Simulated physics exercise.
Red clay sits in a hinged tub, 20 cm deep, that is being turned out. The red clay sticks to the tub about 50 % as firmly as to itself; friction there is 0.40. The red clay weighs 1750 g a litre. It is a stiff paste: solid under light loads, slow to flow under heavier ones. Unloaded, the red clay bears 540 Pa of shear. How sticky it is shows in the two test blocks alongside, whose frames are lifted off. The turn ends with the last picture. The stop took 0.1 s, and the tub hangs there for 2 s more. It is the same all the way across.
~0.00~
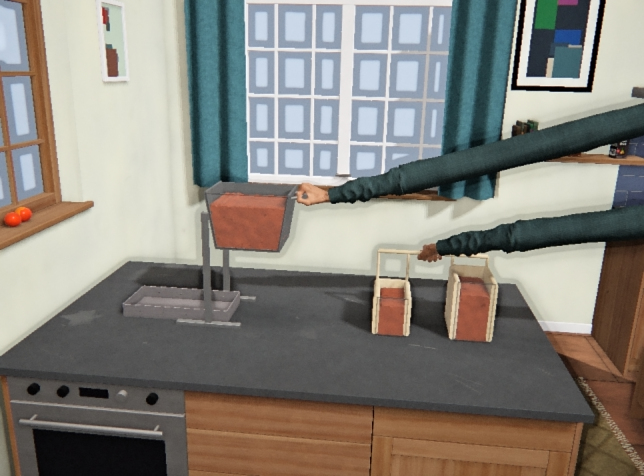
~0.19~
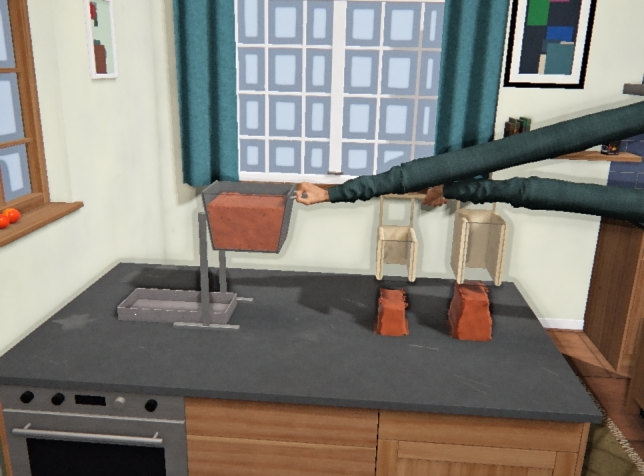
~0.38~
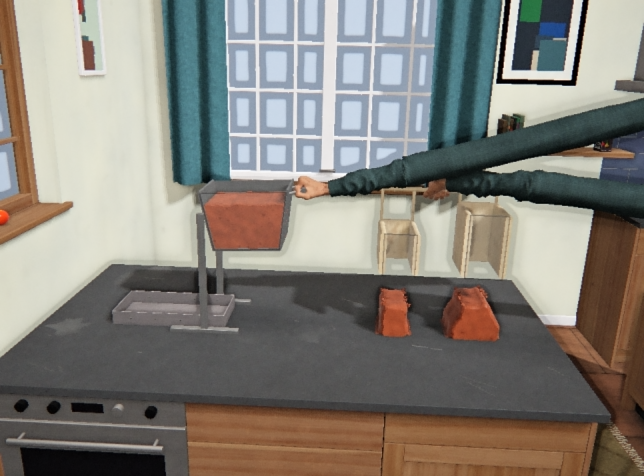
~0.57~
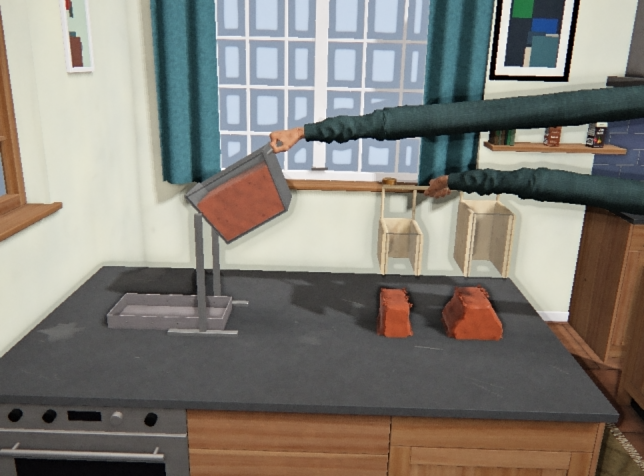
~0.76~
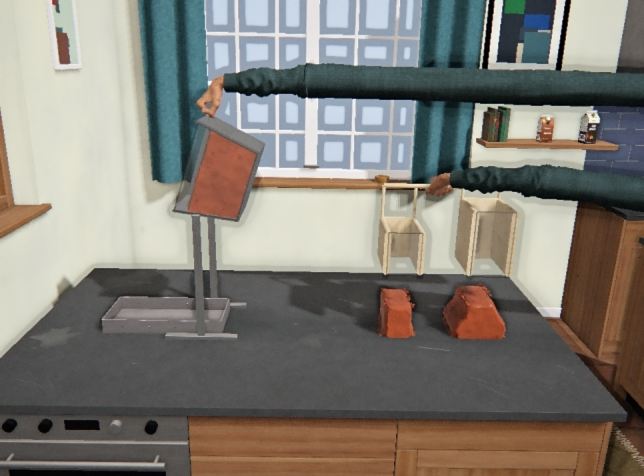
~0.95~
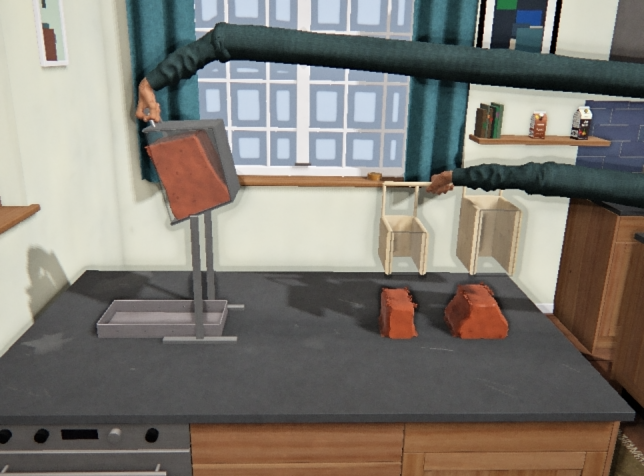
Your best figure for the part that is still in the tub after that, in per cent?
It comes to some 0 %.
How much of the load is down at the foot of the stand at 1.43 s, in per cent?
Some 75 per cent.
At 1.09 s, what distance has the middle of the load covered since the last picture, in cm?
Some 12 cm.
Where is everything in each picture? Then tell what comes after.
In the first picture, handle-side rim at (287, 196), tilt 0 degrees; top of the red clay at (220, 205); blocks stand 12 cm, 19 cm (left to right).
In the second picture, handle-side rim at (287, 196), tilt 0 degrees; top of the red clay at (218, 205); blocks stand 12 cm, 17 cm (left to right).
In the third picture, handle-side rim at (286, 191), tilt 3 degrees; top of the red clay at (280, 204); blocks stand 12 cm, 14 cm (left to right).
In the fourth picture, handle-side rim at (261, 152), tilt 31 degrees; top of the red clay at (263, 168); blocks stand 12 cm, 13 cm (left to right).
In the fifth picture, handle-side rim at (197, 123), tilt 72 degrees; top of the red clay at (215, 133); blocks stand 12 cm, 13 cm (left to right).
In the sixth picture, handle-side rim at (144, 133), tilt 103 degrees; top of the red clay at (190, 137); blocks stand 12 cm, 13 cm (left to right).
After 1.09 s, the tub is at 103 degrees and holds 43 %.
After 1.26 s, the tub is at 103 degrees and holds 21 %.
After 1.43 s, the tub is at 103 degrees and holds 13 %.
After 1.60 s, the tub is at 103 degrees and holds 6 %.
After 2.95 s, at the end, the tub is at 103 degrees and holds 0 %.
